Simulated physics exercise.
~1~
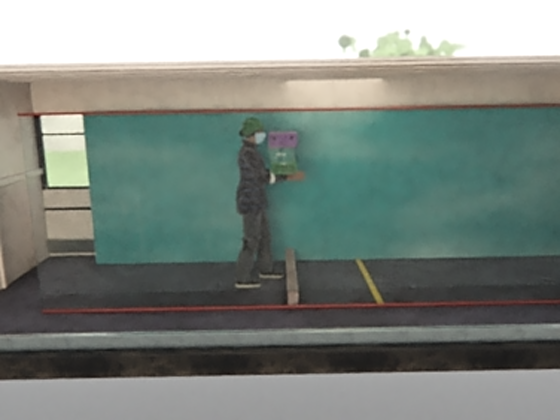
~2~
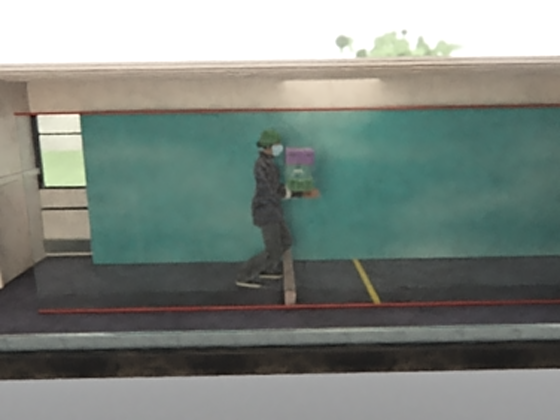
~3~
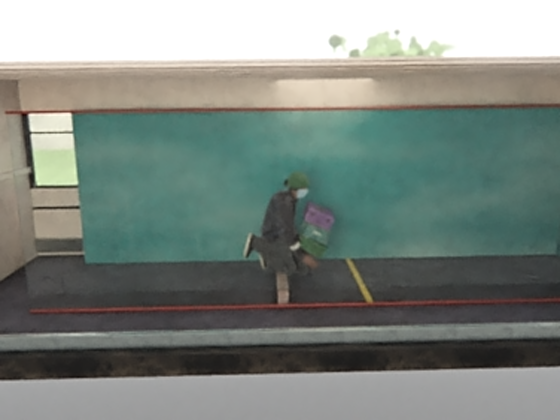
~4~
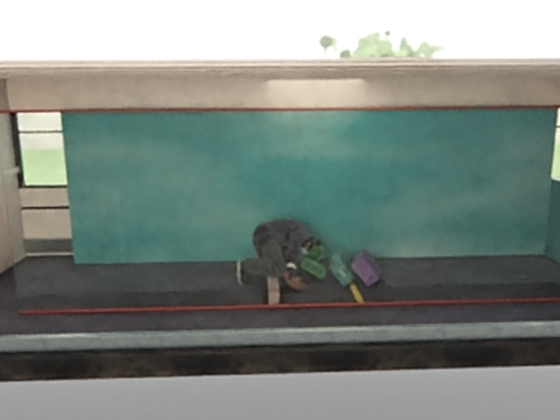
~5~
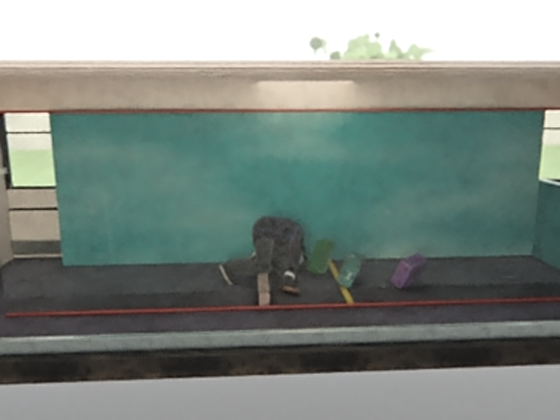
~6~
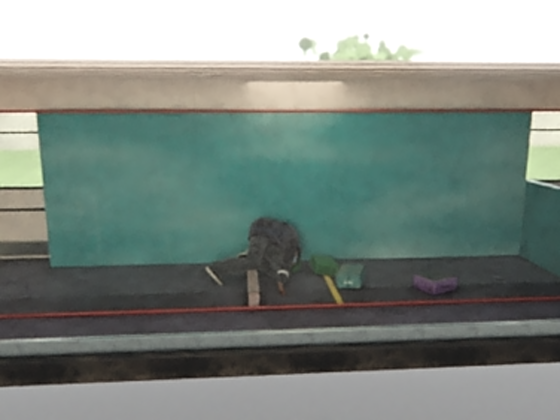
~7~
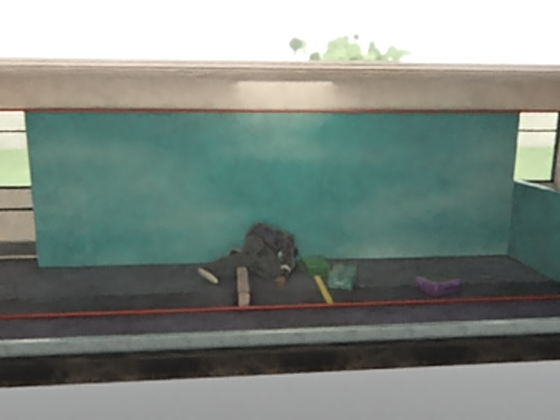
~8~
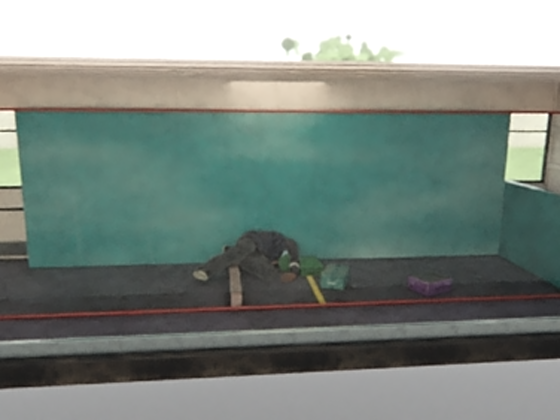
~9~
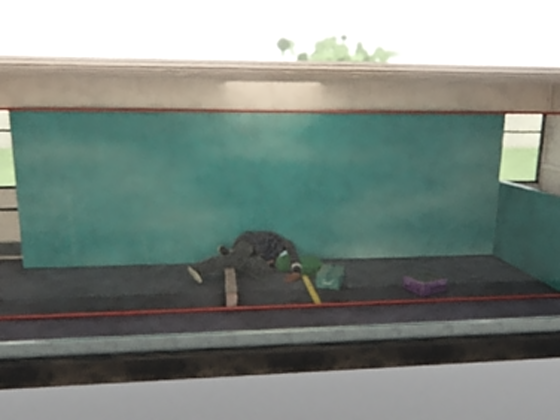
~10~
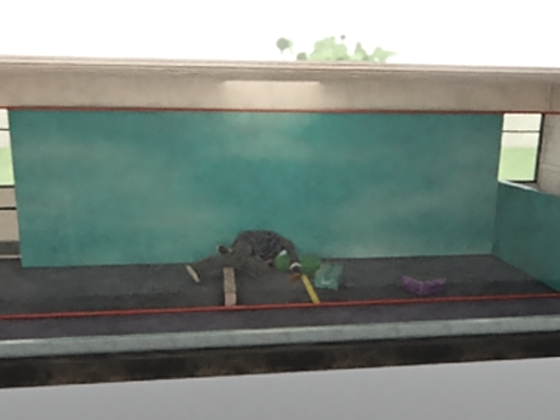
A passenger carrying three boxes trips over a low rail and collapses, spilling them rightward.
